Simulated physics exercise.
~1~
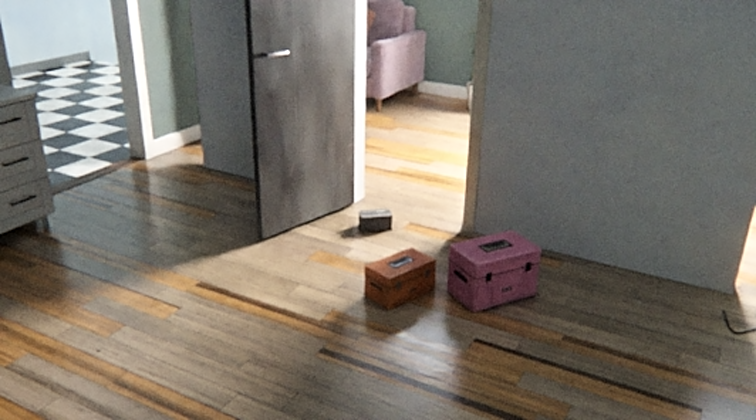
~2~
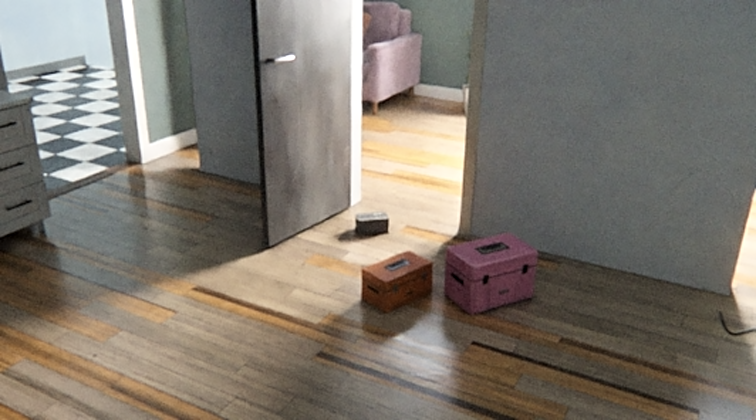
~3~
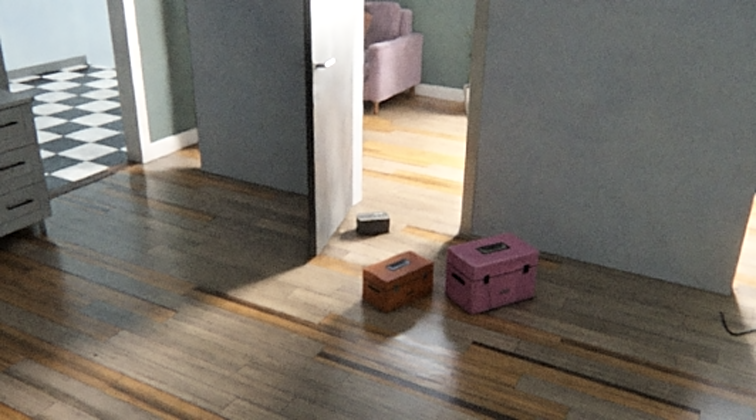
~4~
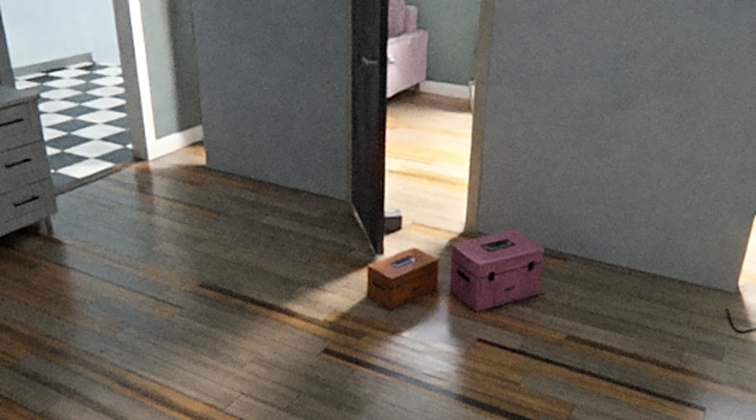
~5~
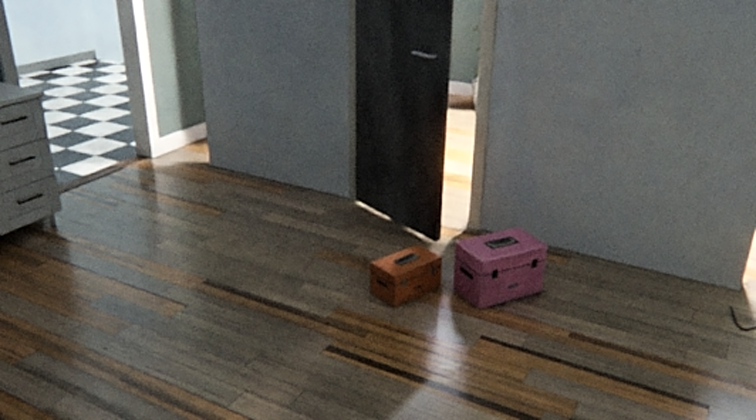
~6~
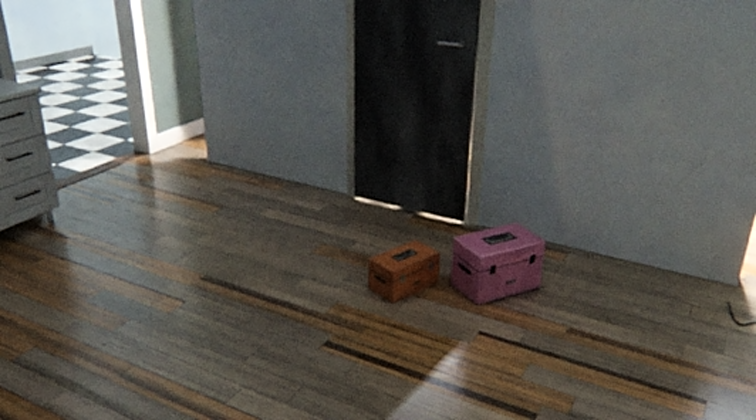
To begin with, a dark door stands wide open between two rooms, with a small grey box by the doorway and an orange toolbox and a pink toolbox on the wooden floor in front. The door starts to swing toward its frame, with no one seen touching it. As it sweeps round, the grey box shifts to the right and is then lost from view behind the door. The door keeps turning, narrowing the bright gap into the room beyond. It ends up shut, with the orange and pink toolboxes still in their places.
